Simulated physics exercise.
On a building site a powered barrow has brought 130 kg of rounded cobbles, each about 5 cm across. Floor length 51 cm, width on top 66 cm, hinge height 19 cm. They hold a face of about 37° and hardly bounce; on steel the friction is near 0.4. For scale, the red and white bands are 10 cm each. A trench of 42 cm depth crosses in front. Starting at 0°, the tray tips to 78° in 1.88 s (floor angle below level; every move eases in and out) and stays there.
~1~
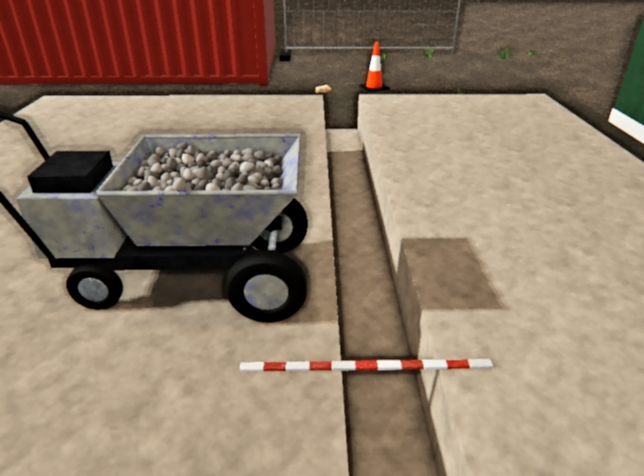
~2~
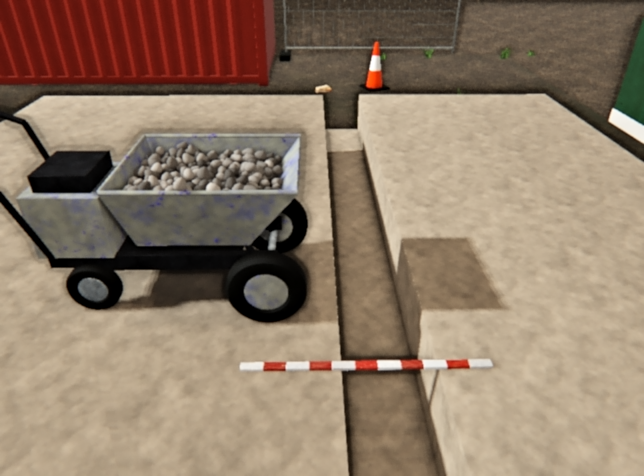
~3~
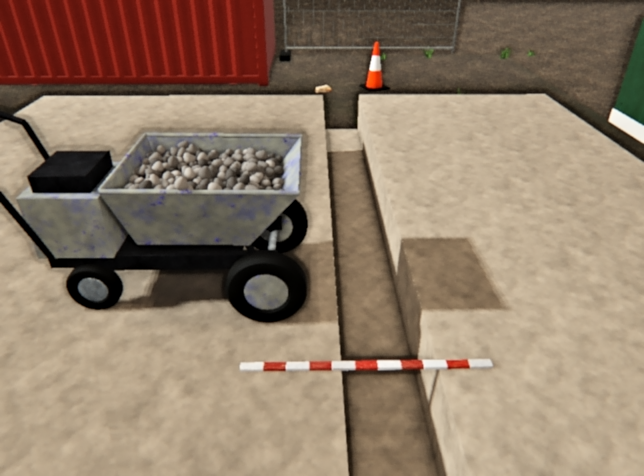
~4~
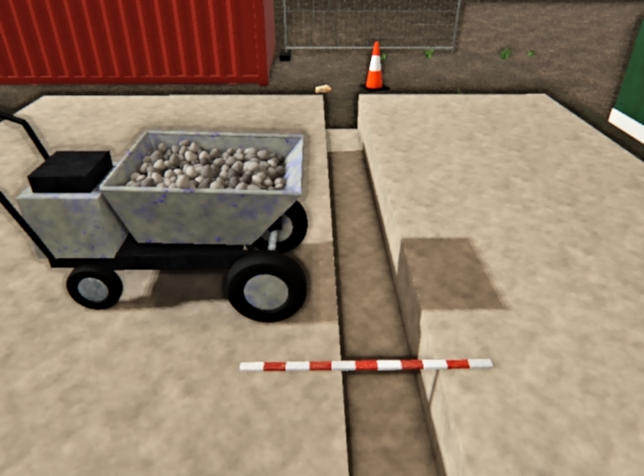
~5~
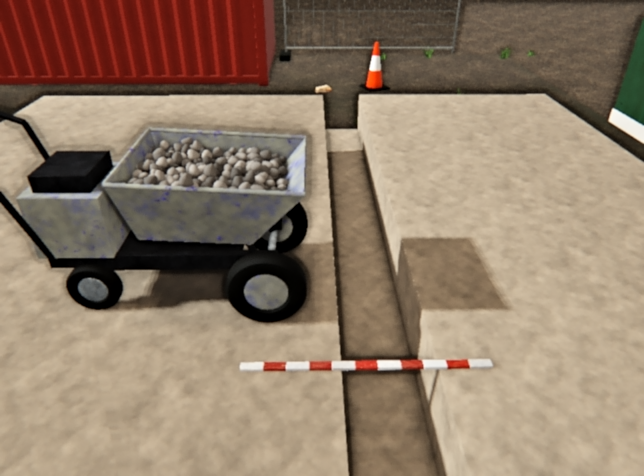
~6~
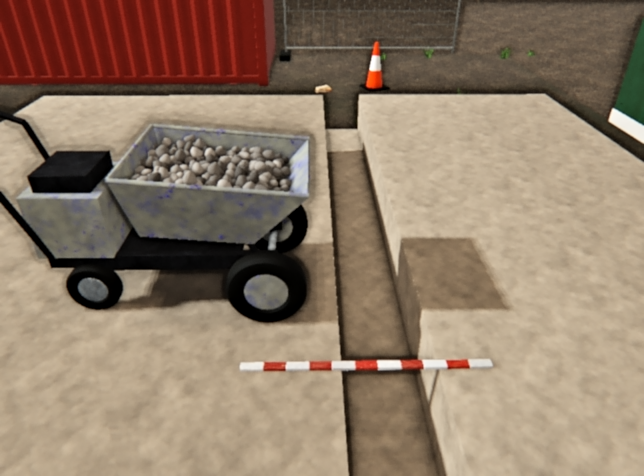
The grey metal tray of a black-wheeled powered barrow, heaped with rounded grey stones, tilts slightly and slowly, its left end rising a little while the wheels and the stones' heap stay nearly unchanged. It stands at left on pale ground beside a narrow trench, with a red-and-white banded pole lying across in front. Seen from above by an unmoving camera, the building site has a red container, mesh fence and orange cone behind.
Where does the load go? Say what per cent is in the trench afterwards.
Close to 75 in a hundred.
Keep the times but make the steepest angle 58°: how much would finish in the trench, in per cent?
It would be near 60 per cent.
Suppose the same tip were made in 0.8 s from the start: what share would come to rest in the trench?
In that case some 60 per cent.
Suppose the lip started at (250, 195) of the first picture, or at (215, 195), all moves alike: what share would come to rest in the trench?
Near 100 per cent from the first place, 95 from the second.
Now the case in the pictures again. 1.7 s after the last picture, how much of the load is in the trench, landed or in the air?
Some 50 per cent.
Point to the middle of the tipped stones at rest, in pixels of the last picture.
Their middle is at about (391, 324).
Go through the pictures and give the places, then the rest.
The first frame shows lip at (297, 193), floor tilted 0°, highest stones at (186, 161).
The second frame shows lip at (298, 193), floor tilted 0°, highest stones at (179, 158).
In the third frame, the tray is at 1°, its lip at (299, 193); the top of the load is at (180, 157).
In the fourth frame, the tray is at 2°, its lip at (301, 194); the top of the load is at (182, 155).
The fifth frame shows lip at (305, 195), floor tilted 3°, highest stones at (180, 153).
In the sixth frame, the tray is at 5°, its lip at (309, 196); the top of the load is at (183, 150).
Then, 1.1 s after the last picture the floor is at 66°, 94 % in the tray, 6 % in the trench; the foremost stones are at (414, 285).
Then, 1.7 s after the last picture the floor is at 78°, 27 % in the tray, 51 % in the trench, 22 % past the trench; the foremost stones are at (506, 267).
Then, 2.0 s after the last picture the floor is at 78°, 5 % in the tray, 69 % in the trench, 26 % past the trench; the foremost stones are at (549, 275).
Then, 4.0 s after the last picture the floor is at 78°, 0 % in the tray, 75 % in the trench, 25 % past the trench; the foremost stones are at (558, 274).
